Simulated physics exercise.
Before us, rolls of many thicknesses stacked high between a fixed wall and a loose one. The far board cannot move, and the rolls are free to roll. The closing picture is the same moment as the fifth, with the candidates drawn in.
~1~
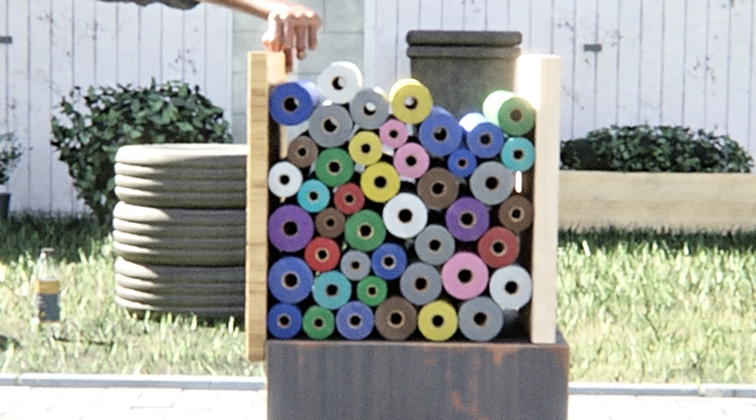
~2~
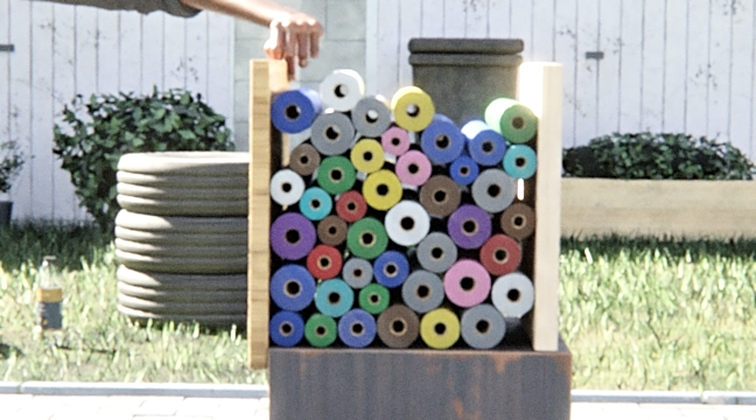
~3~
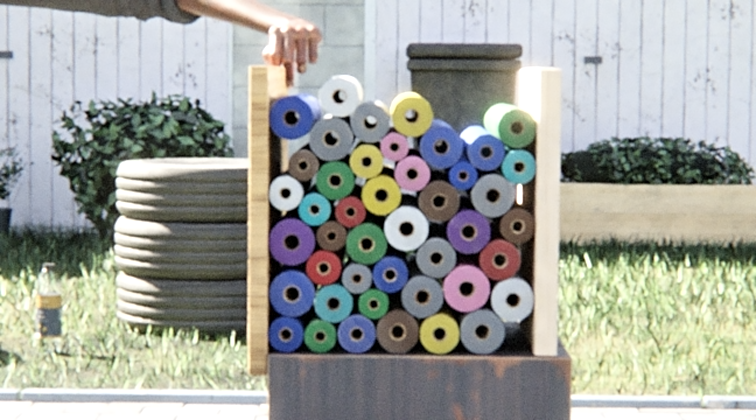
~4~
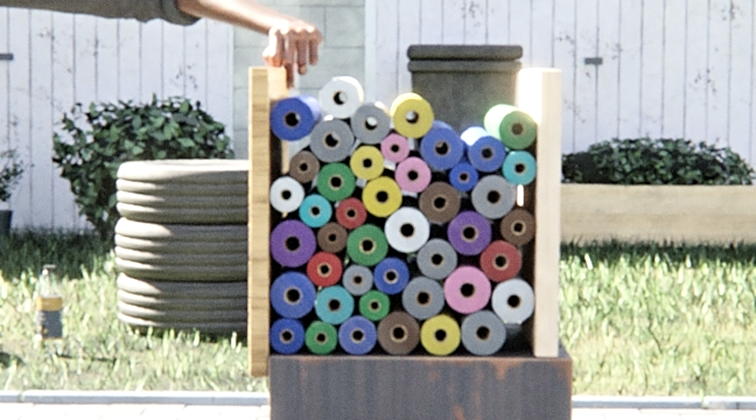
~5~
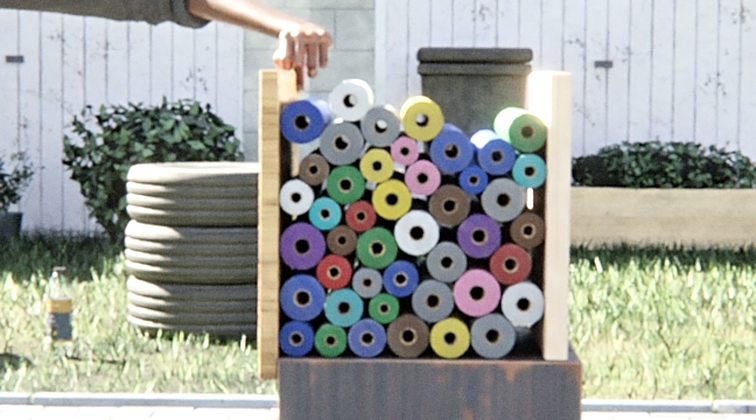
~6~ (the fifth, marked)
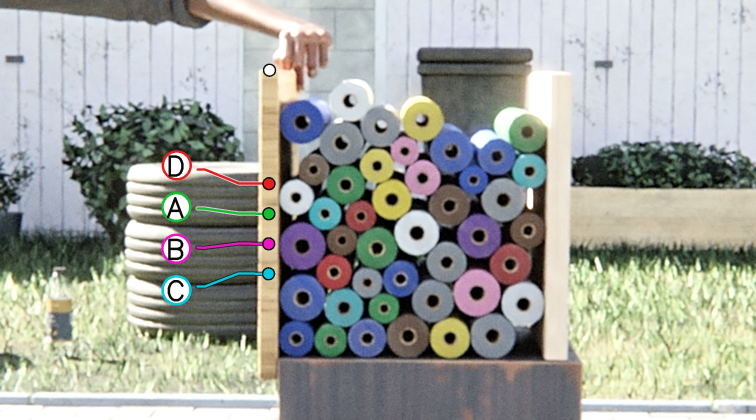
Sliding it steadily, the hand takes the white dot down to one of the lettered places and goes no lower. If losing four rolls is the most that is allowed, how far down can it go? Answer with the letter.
Lower it to A and no more.
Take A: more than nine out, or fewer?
At A, fewer than nine.
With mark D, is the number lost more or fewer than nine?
Fewer than nine.
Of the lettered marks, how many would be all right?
Two of them.
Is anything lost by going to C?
Yes, at C.
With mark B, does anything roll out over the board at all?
Yes, at B.
On the copy, A at (269, 214); B at (268, 244); C at (268, 274); D at (269, 184); the white dot at (269, 71).
On A. First, top of the board (279, 141).
Then, top of the board (279, 213).
Finally, top of the board (279, 214), one out over the board.
By contrast, B more than four out over the board; C more than four out over the board; D none out over the board.
